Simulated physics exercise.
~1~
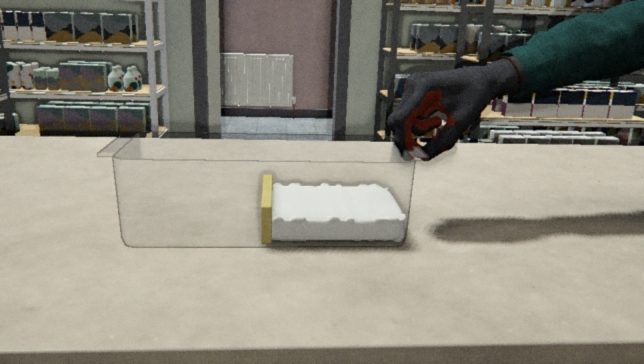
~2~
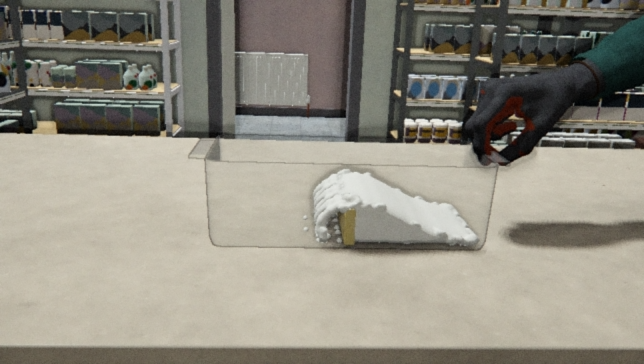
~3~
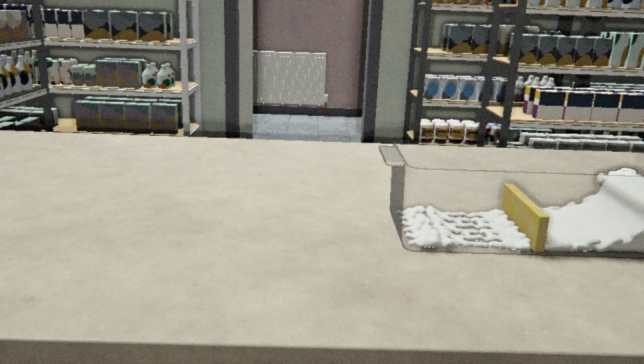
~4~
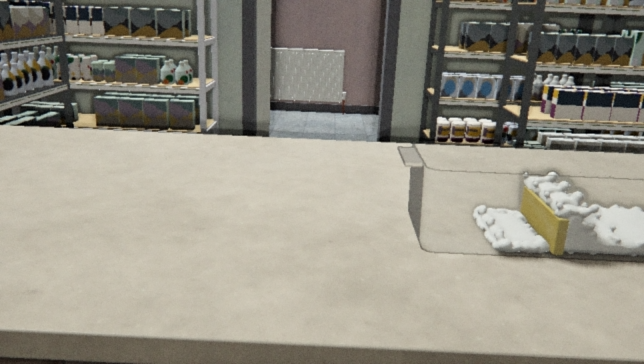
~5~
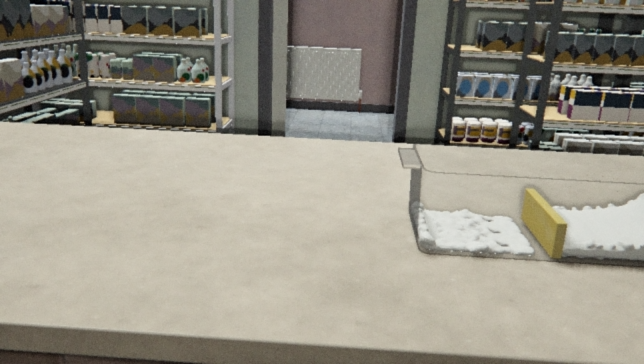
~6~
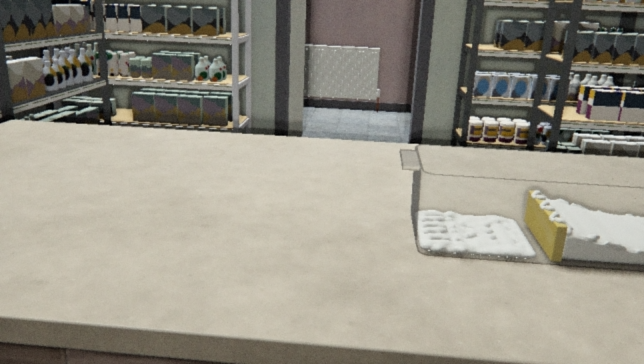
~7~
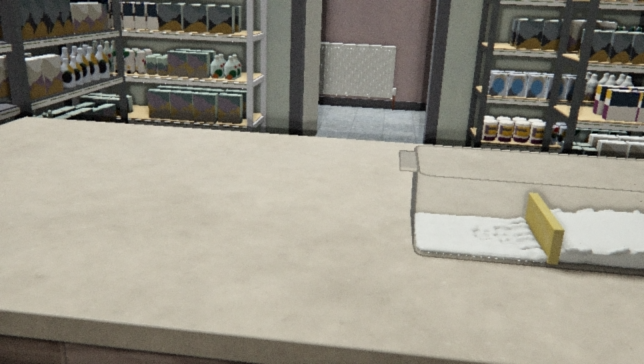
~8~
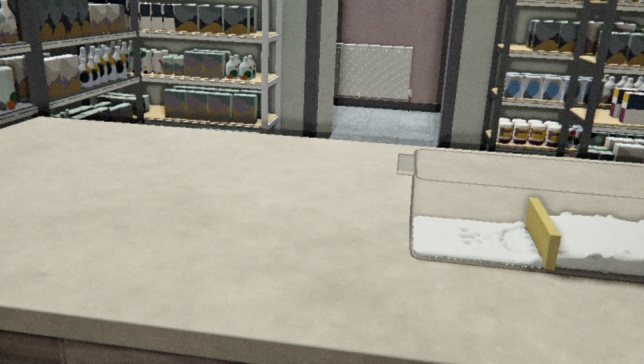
Milk sloshing over the yellow divider in a clear food box pulled right across a counter, then settling on both sides.
